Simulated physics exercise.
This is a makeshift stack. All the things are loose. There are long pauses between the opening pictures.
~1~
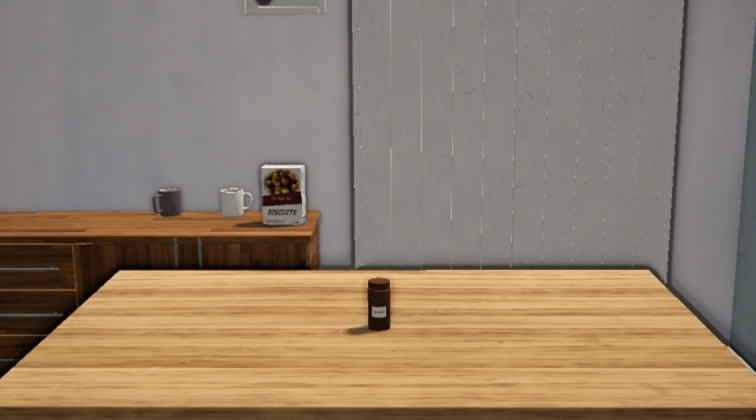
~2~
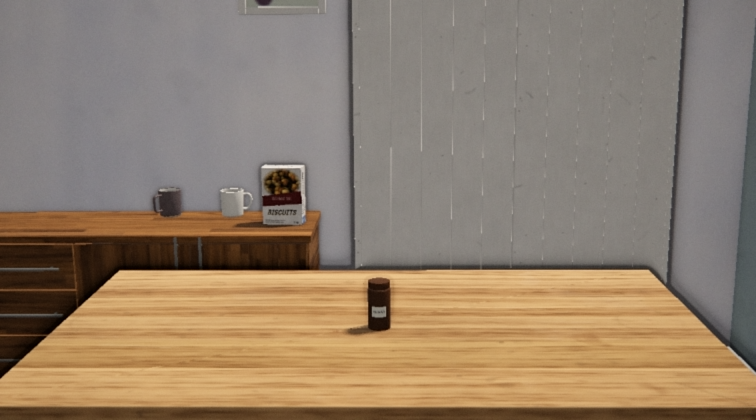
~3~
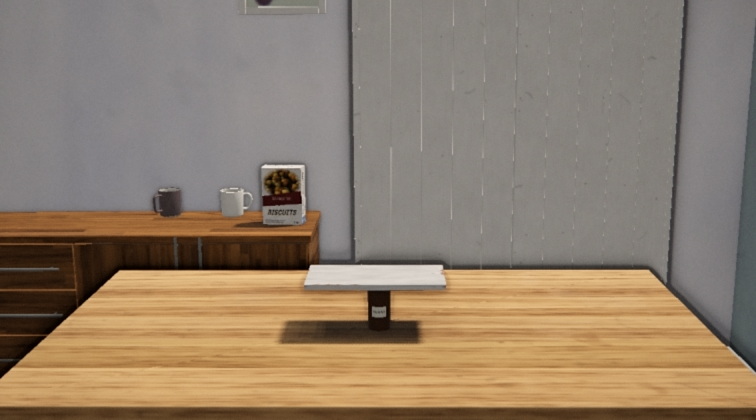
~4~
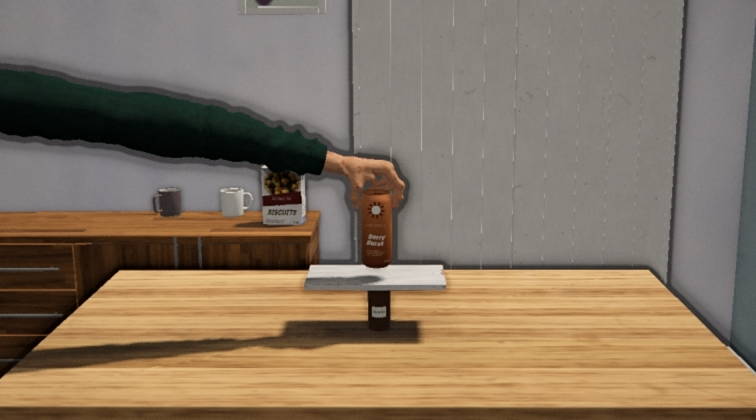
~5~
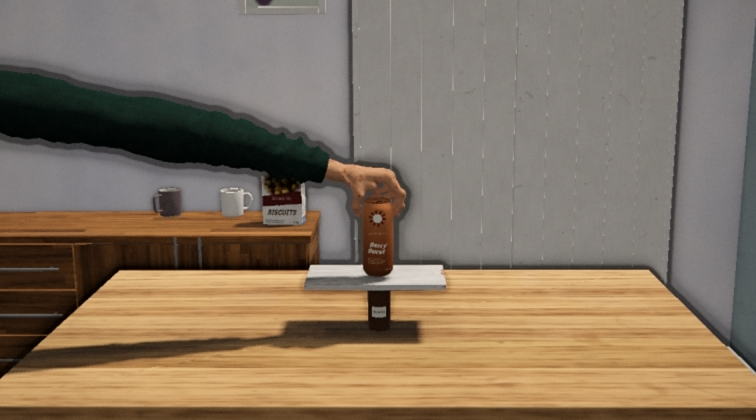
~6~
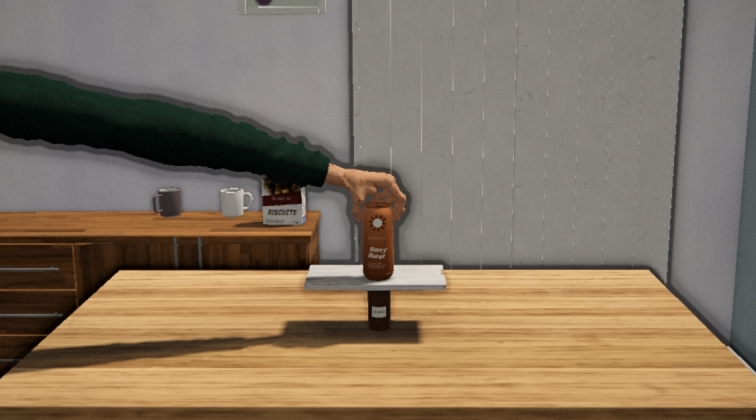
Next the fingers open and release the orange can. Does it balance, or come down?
It stays up.
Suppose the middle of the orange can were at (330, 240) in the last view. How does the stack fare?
Then it comes apart.
Then, 0.20 s on from there, no change.
Then, 0.50 s on from there, orange can resting near (378, 242).
In the end, all 3 unmoved. At the end, from the last picture's camera, orange can near (378, 242). The stack keeps its balance.
